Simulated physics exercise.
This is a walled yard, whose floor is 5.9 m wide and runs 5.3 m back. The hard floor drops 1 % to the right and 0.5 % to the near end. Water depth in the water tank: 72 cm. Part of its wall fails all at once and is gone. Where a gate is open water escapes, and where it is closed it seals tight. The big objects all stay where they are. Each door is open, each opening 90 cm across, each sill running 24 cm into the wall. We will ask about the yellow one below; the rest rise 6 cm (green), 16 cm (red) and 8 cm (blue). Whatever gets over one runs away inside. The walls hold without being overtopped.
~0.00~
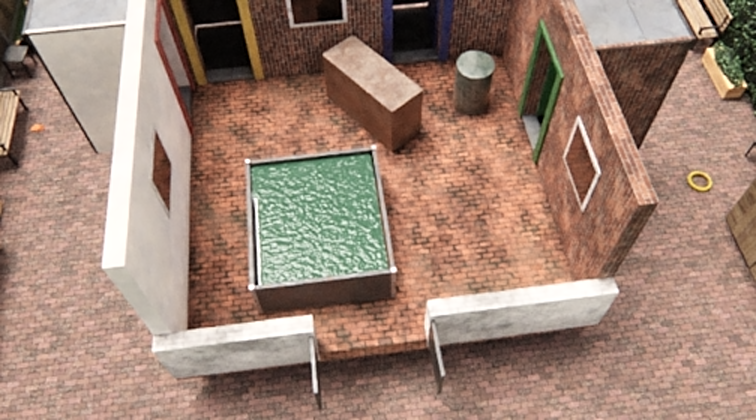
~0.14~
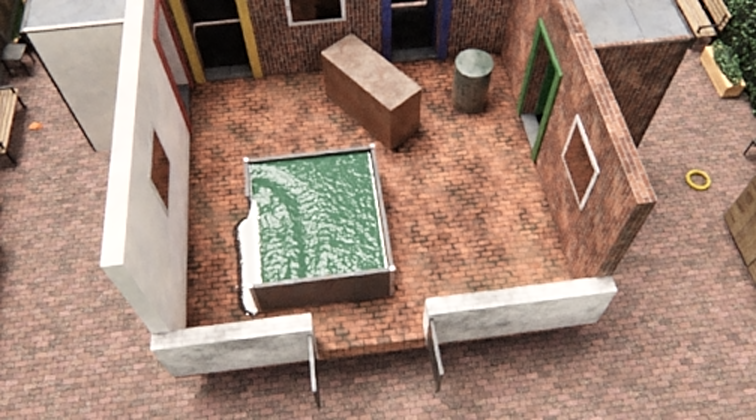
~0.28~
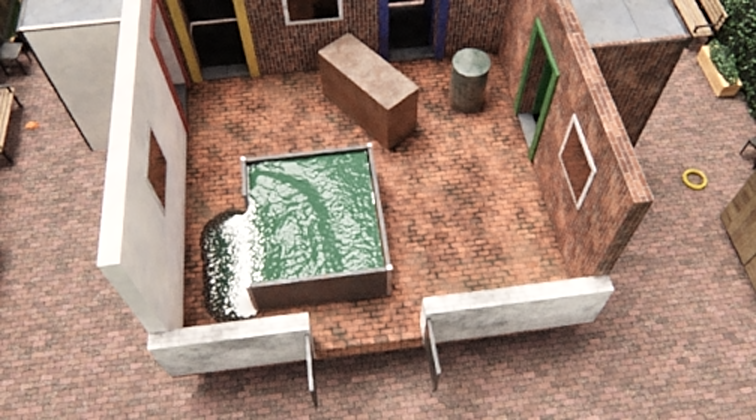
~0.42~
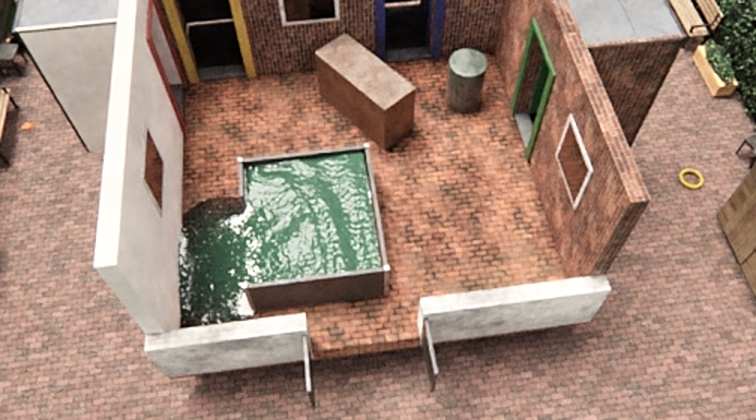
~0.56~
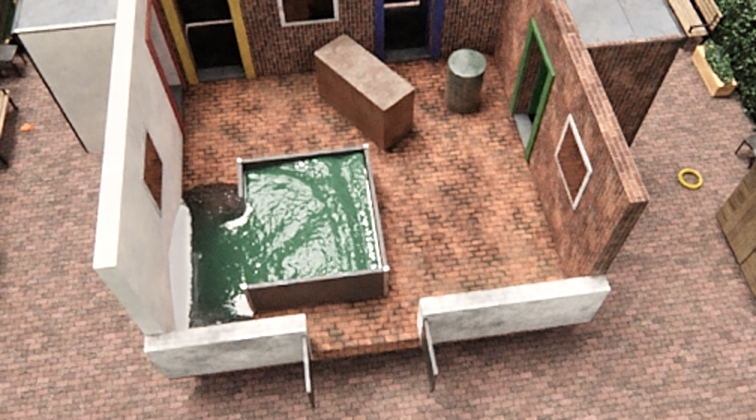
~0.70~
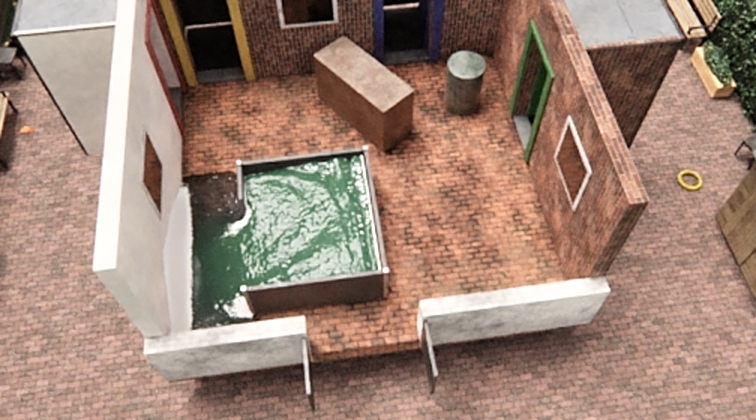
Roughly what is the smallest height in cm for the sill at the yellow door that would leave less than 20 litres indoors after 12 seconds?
Close to 20 cm.
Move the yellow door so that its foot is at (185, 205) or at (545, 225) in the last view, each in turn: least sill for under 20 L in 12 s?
About 19 cm, then about 9.0 cm.
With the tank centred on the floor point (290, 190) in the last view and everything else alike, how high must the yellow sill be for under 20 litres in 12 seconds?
New minimum height: Approx. 27 cm.
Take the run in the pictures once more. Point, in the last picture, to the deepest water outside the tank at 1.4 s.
(180, 344).
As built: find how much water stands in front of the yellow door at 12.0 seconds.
Lab note: Depth approx. 8.0 cm.
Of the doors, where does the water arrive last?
Last in order comes the green door.
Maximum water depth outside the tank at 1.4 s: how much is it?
I'd put it near 72 cm.
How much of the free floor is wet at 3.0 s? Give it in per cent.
Approximately 55 %.
After 1.4 s water covers 20 % of the floor, deepest (72 cm) near (180, 344); it has not reached the yellow door.
After 3.0 s water covers 55 % of the floor, deepest (32 cm) near (180, 355); 23 cm at the yellow door, 82 litres in over its 8 cm sill.
After 12.0 s water covers 95 % of the floor, deepest (12 cm) near (437, 322); 8 cm at the yellow door, 291 litres in over its 8 cm sill.
At the yellow door as built, the water arrived by 1.7 s and peaked near 23 cm at 3.0 s.
Run again over the same 12 s with other heights there, 39 litres in over 18.5 cm, 2 litres over 24.5 cm. The limit of 20 litres is kept from about 20 cm up.
